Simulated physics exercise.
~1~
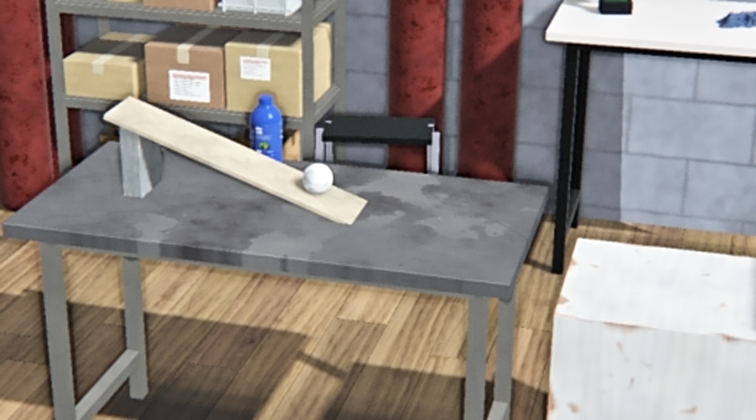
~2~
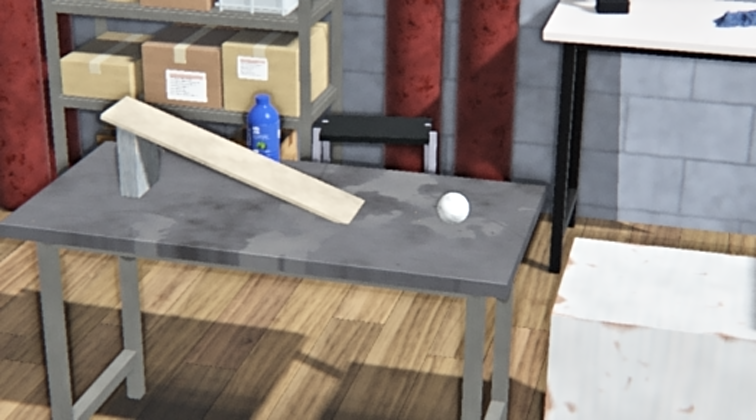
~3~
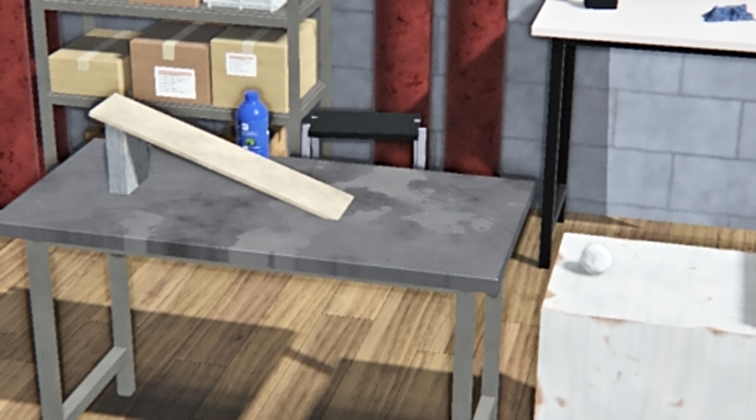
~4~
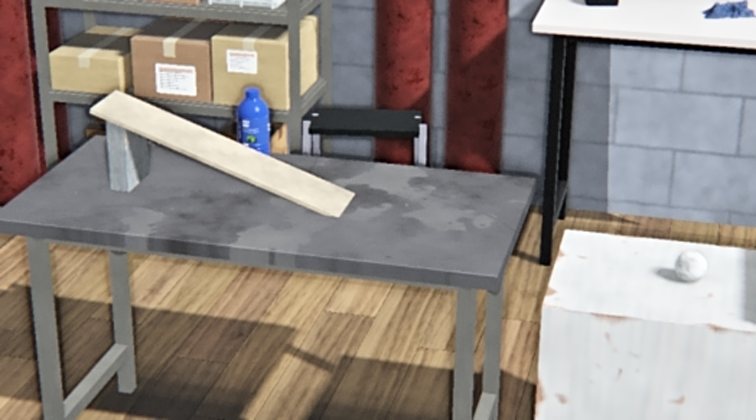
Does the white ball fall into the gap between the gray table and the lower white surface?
No, the white ball clears the gap and ends up on top of the lower white surface.
The clip shows a white ball rolling off a wooden ramp and across a gray table, then crossing the gap to a lower white surface on the right, where it moves further right while a blue bottle stays standing behind the ramp.
